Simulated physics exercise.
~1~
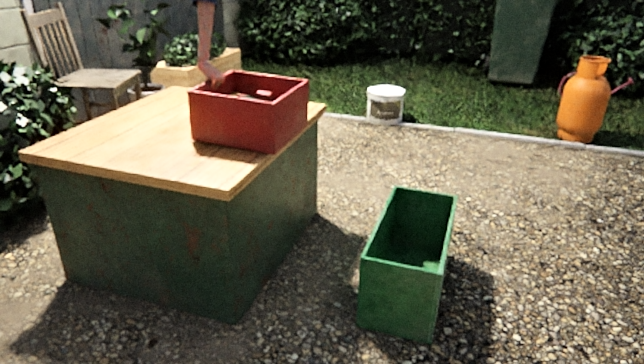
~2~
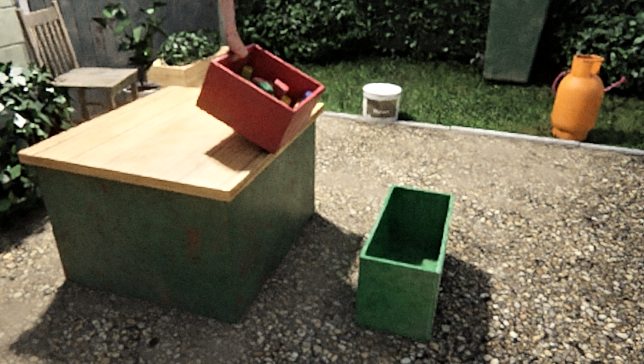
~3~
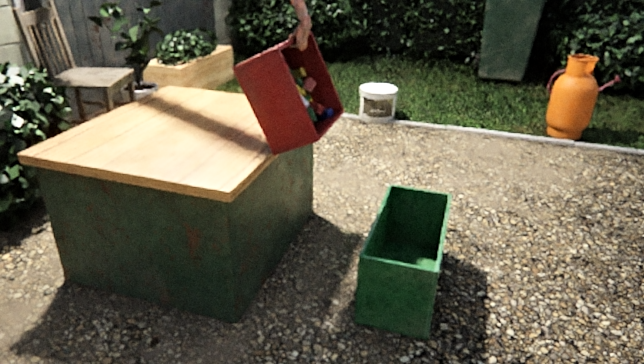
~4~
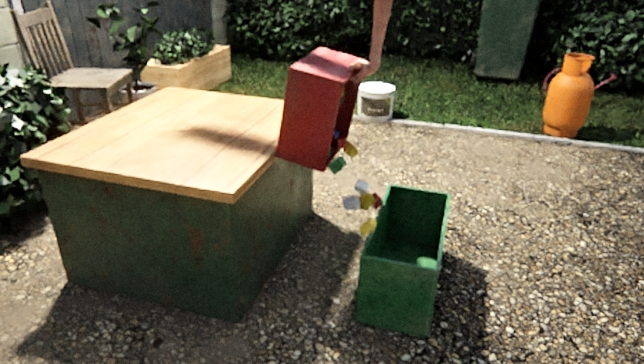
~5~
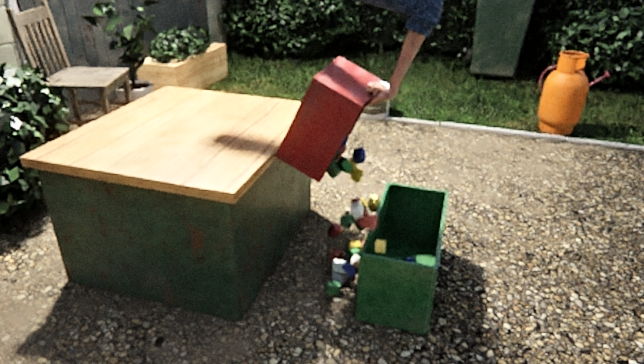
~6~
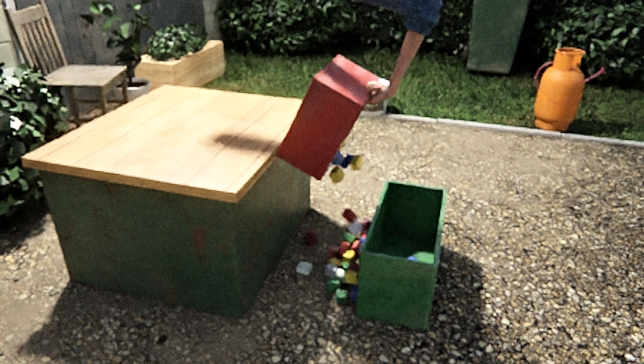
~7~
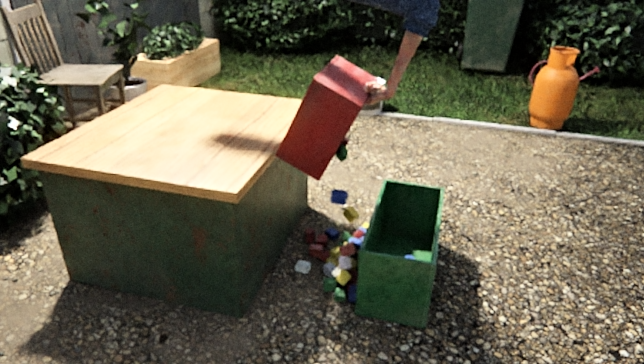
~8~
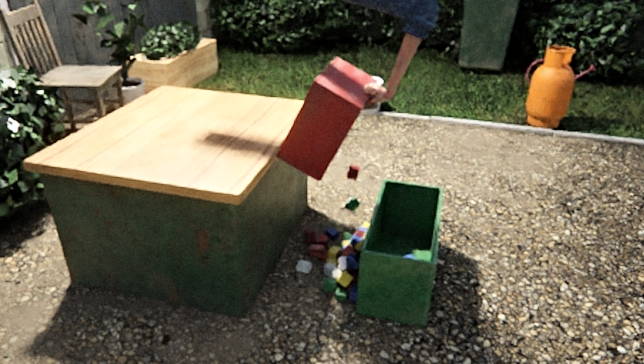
In a sunny garden, a hand tipped a red box of colourful toy bricks off the end of a wooden-topped bench, and most of them tumbled onto the gravel in front of the green box, with only a few landing inside.
